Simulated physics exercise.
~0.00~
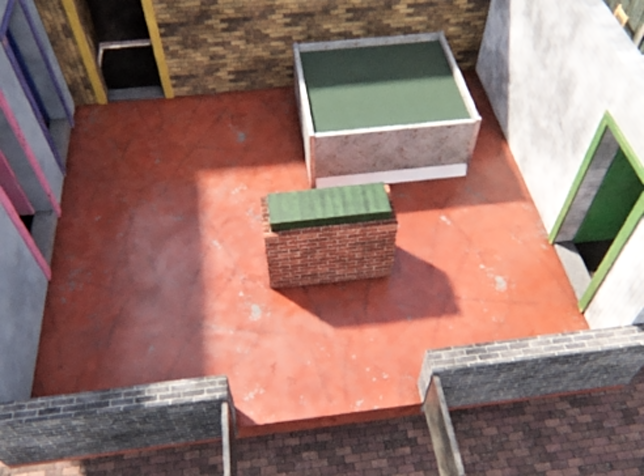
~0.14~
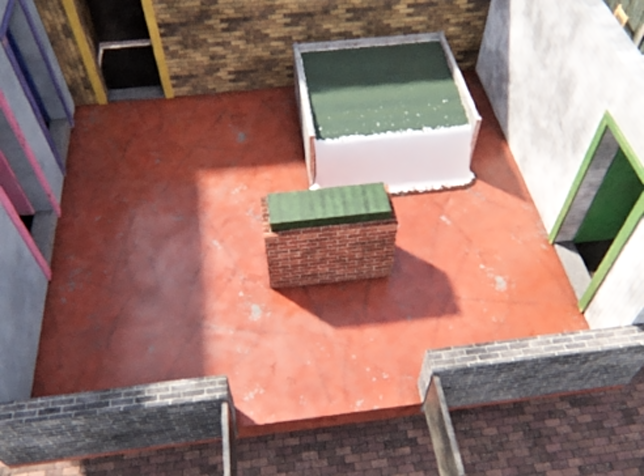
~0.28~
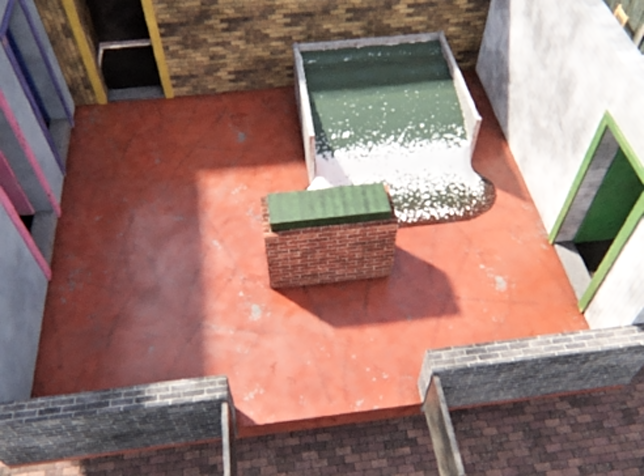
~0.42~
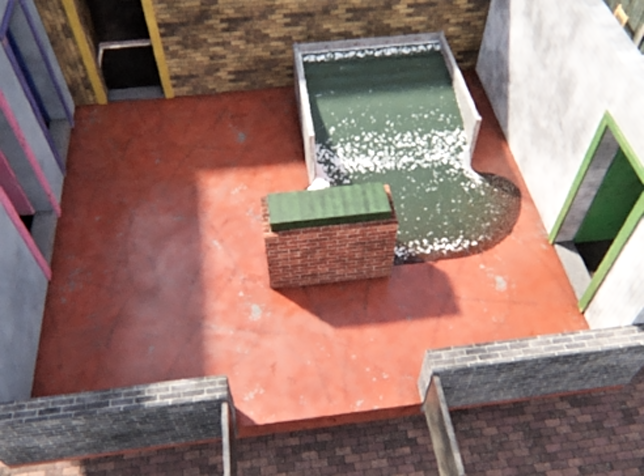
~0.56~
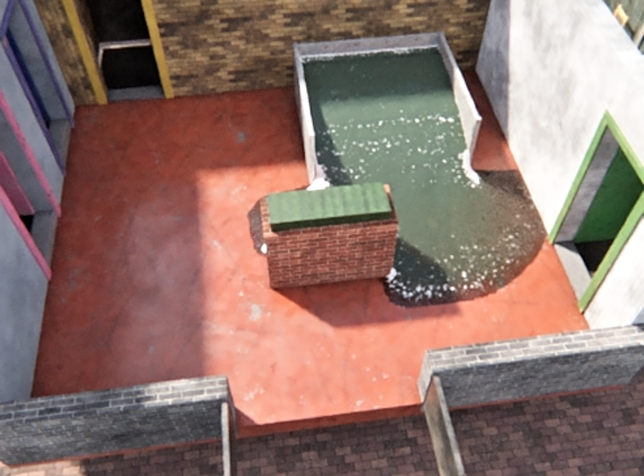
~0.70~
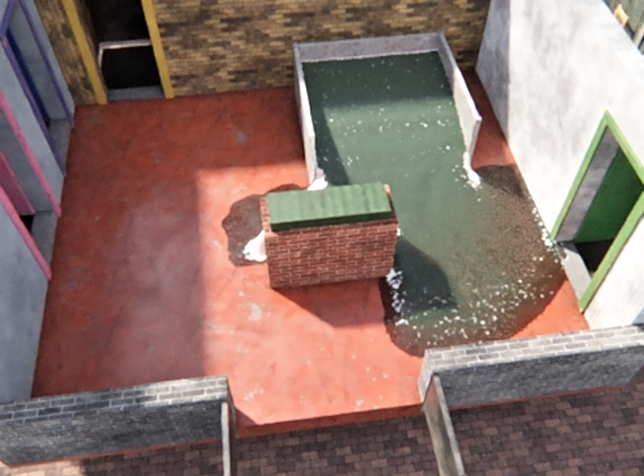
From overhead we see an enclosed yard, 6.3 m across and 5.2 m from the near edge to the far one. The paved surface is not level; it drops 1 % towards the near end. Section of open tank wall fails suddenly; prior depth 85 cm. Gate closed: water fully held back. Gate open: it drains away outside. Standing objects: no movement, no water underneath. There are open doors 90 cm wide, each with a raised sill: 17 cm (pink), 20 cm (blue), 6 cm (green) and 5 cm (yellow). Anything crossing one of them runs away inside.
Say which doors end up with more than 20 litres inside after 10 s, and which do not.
Result: At the pink door the total will be lower than the limit. At the blue door the total will be lower than the limit. At the green door the total will be higher than the limit. At the yellow door the total will be higher than the limit.
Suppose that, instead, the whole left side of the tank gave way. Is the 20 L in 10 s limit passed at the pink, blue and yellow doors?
Then pink exceeds it, blue exceeds it, yellow exceeds it.
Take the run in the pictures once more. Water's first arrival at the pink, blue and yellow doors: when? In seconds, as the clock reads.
The pink door is reached at 1.6 s, blue at 2.0 s, yellow at 2.8 s.
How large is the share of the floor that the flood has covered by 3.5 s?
Close to 85 in a hundred.
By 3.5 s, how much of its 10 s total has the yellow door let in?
About 5 per cent.
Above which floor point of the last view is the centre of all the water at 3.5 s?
Pixel position near (350, 241).
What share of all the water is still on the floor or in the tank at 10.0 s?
Share still there: About 66 %.
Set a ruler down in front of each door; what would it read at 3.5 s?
Door by door, in cm: Pink reads 13, blue reads 11, green reads 22, yellow reads 12.
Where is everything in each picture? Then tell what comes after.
The first picture shows still water, 85 cm deep, in the open tank at (381, 85).
In the second picture, water pours out at (391, 159) and has run 1.2 m, to (472, 175); typically 7 cm deep outside, 85 cm at the open tank's back.
In the third picture, the front is at (489, 196), 1.4 m from the gap at (391, 162); 1.9 m2 of floor is under water; 82 cm left at the back of the open tank.
In the fourth picture, the front is at (513, 211), 1.7 m from the gap at (391, 165); 3.4 m2 of floor is under water; 74 cm left at the back of the open tank.
In the fifth picture, water pours out at (390, 165) and has run 2.2 m, to (517, 268); typically 12 cm deep outside, 73 cm at the open tank's back.
In the sixth picture, the front is at (483, 344), 2.8 m from the gap at (390, 166); 6.7 m2 of floor is under water; 69 cm left at the back of the open tank.
After 1.4 s water covers 40 % of the floor and is deepest (56 cm) near (570, 362); pink door not reached, blue door not reached, green door 15 cm at the sill, 8 L in, yellow door not reached.
After 2.2 s water covers 65 % of the floor and is deepest (48 cm) near (472, 360); pink door 19 cm at the sill, 1 L in, blue door 8 cm at the sill, 0 L in, green door 31 cm at the sill, 91 L in, yellow door not reached.
After 3.5 s water covers 85 % of the floor and is deepest (26 cm) near (555, 364); pink door 13 cm at the sill, 7 L in, blue door 11 cm at the sill, 0 L in, green door 22 cm at the sill, 304 L in, yellow door 12 cm at the sill, 2 L in.
After 6.0 s water covers 95 % of the floor and is deepest (18 cm) near (27, 432); pink door 11 cm at the sill, 8 L in, blue door 9 cm at the sill, 0 L in, green door 11 cm at the sill, 414 L in, yellow door 7 cm at the sill, 34 L in.
After 10.0 s water covers 100 % of the floor and is deepest (12 cm) near (308, 237); pink door 8 cm at the sill, 8 L in, blue door 8 cm at the sill, 0 L in, green door 7 cm at the sill, 437 L in, yellow door 8 cm at the sill, 60 L in.
